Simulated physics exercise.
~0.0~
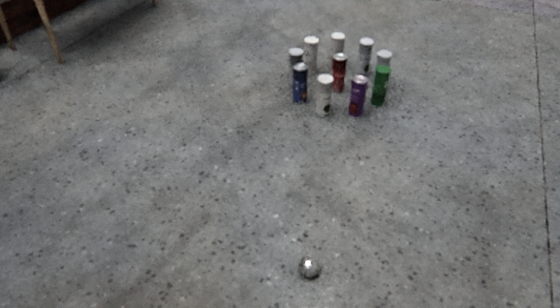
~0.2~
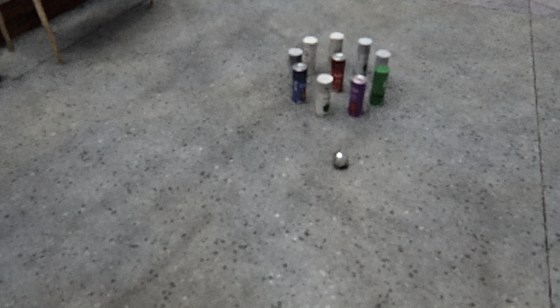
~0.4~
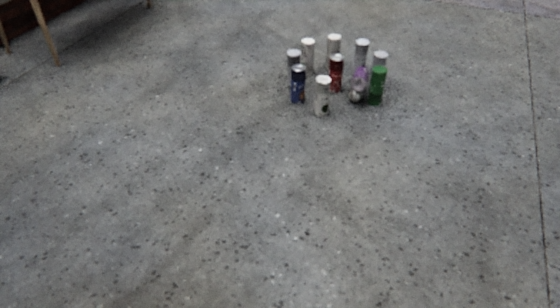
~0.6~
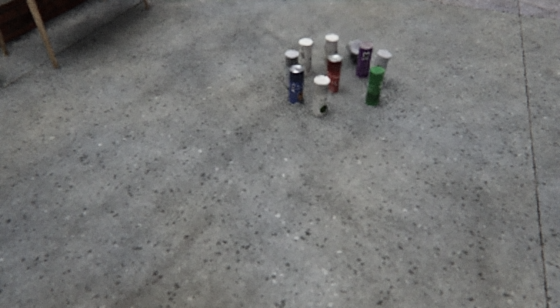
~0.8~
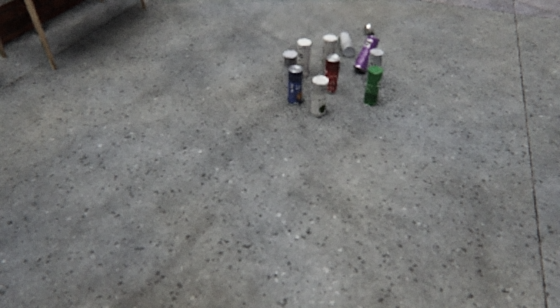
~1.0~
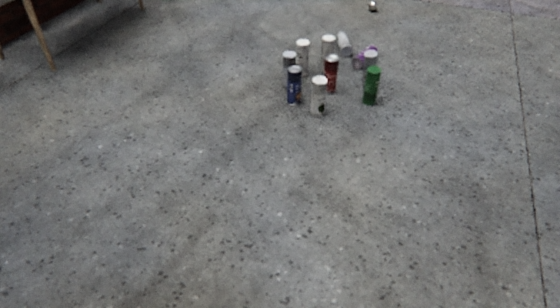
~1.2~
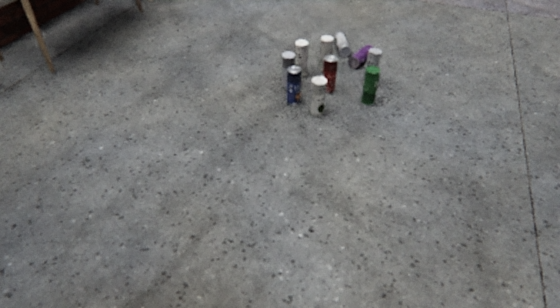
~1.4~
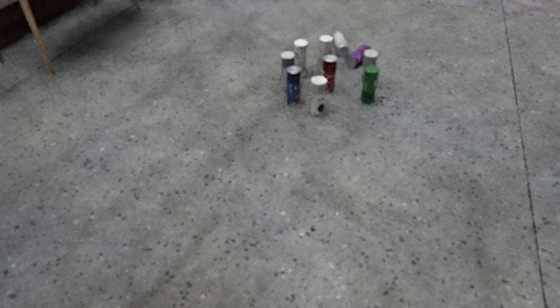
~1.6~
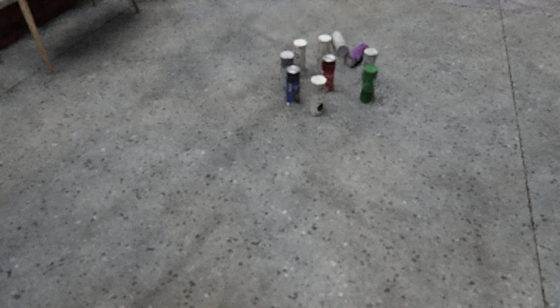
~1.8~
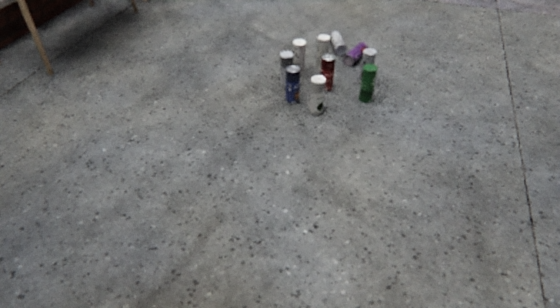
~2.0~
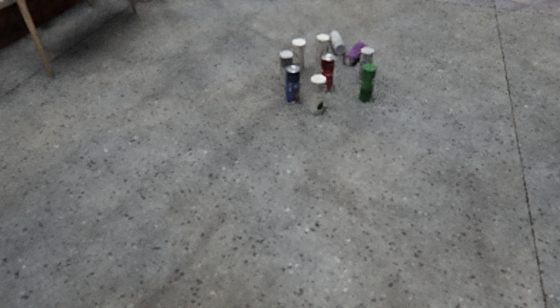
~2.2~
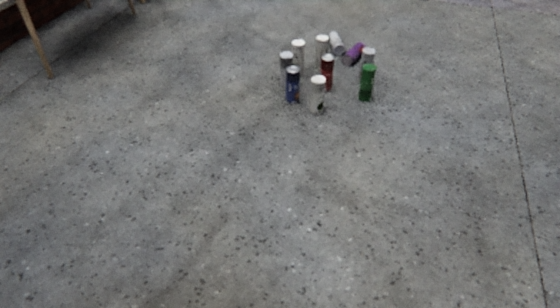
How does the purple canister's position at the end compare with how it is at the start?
At the start the purple canister stands upright at the front of the group. By the end it is lying on its side farther back.
